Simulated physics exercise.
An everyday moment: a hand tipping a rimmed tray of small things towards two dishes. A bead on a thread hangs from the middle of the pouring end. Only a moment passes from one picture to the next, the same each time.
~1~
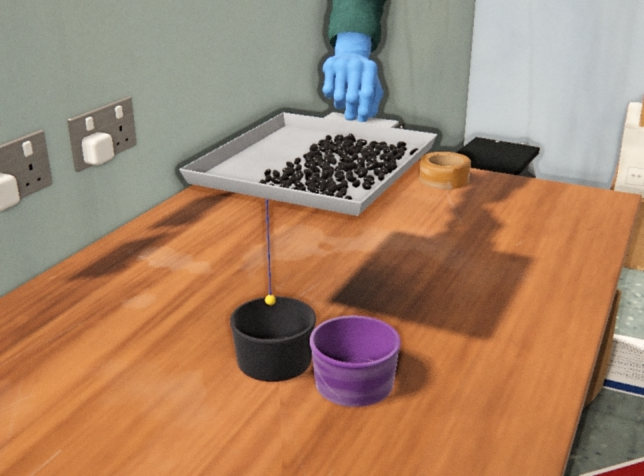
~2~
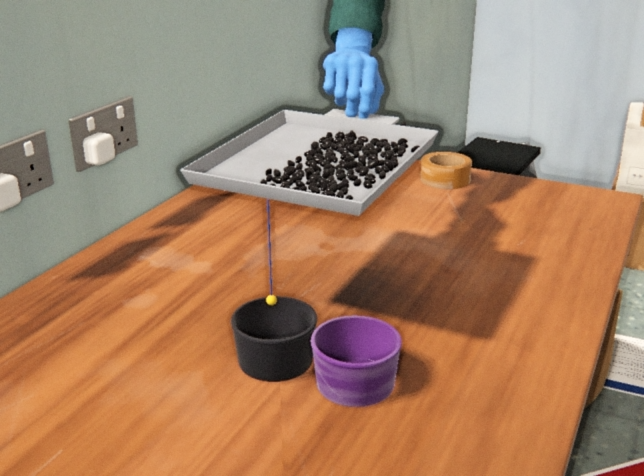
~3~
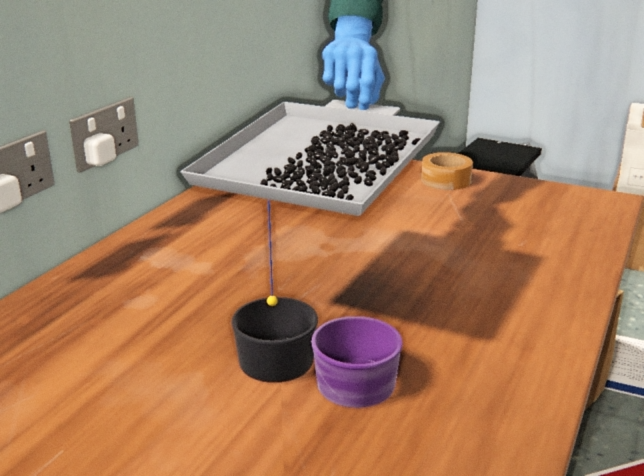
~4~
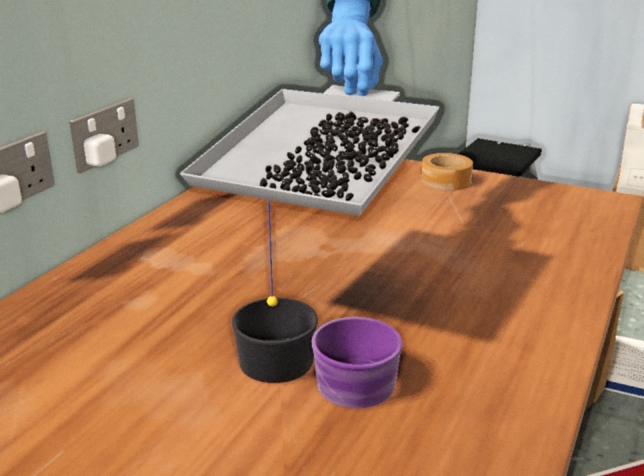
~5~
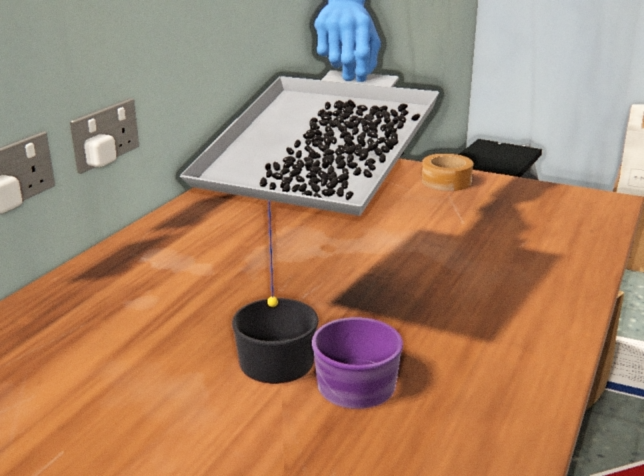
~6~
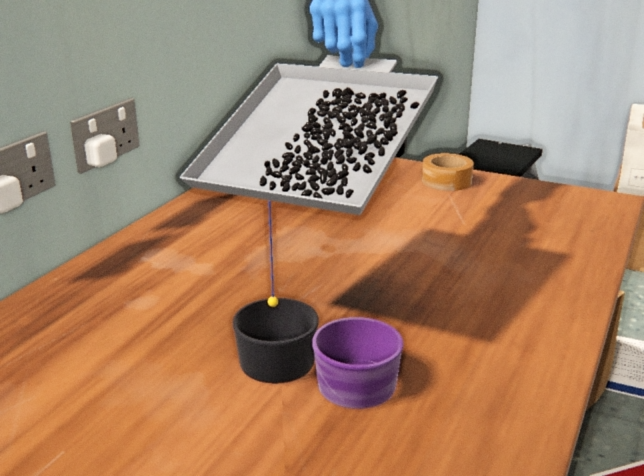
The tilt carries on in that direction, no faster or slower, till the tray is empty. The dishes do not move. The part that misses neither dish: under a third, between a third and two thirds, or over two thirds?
The two hold less than a third of the load.
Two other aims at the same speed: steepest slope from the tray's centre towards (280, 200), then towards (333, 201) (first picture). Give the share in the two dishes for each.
Roughly 30 per cent, and 80 per cent.
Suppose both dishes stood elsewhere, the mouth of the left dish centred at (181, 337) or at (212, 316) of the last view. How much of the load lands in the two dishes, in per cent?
In turn 50 and 70 in a hundred.
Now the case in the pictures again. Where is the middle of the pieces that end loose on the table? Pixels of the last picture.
Roughly at (210, 389).
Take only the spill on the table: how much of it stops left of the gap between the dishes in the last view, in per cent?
About 90 per cent.
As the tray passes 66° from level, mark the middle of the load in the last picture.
At about (286, 170).
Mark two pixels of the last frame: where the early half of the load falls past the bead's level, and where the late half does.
Around (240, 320) and then (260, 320).
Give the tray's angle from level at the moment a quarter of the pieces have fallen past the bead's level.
At some 95 degrees.
Just after the last frame, tray tipped steeply; almost all on the tray; just a few in the air.
A moment on, tray tipped past a quarter turn; about a tenth on the tray; about a tenth in the left dish; roughly a third outside both; roughly a third in the air.
Further on, tray tipped past a quarter turn; roughly a quarter in the left dish; the larger part outside both.
When it is over, tray tipped past a quarter turn; not one in the right dish; roughly a quarter in the left dish; the larger part outside both.
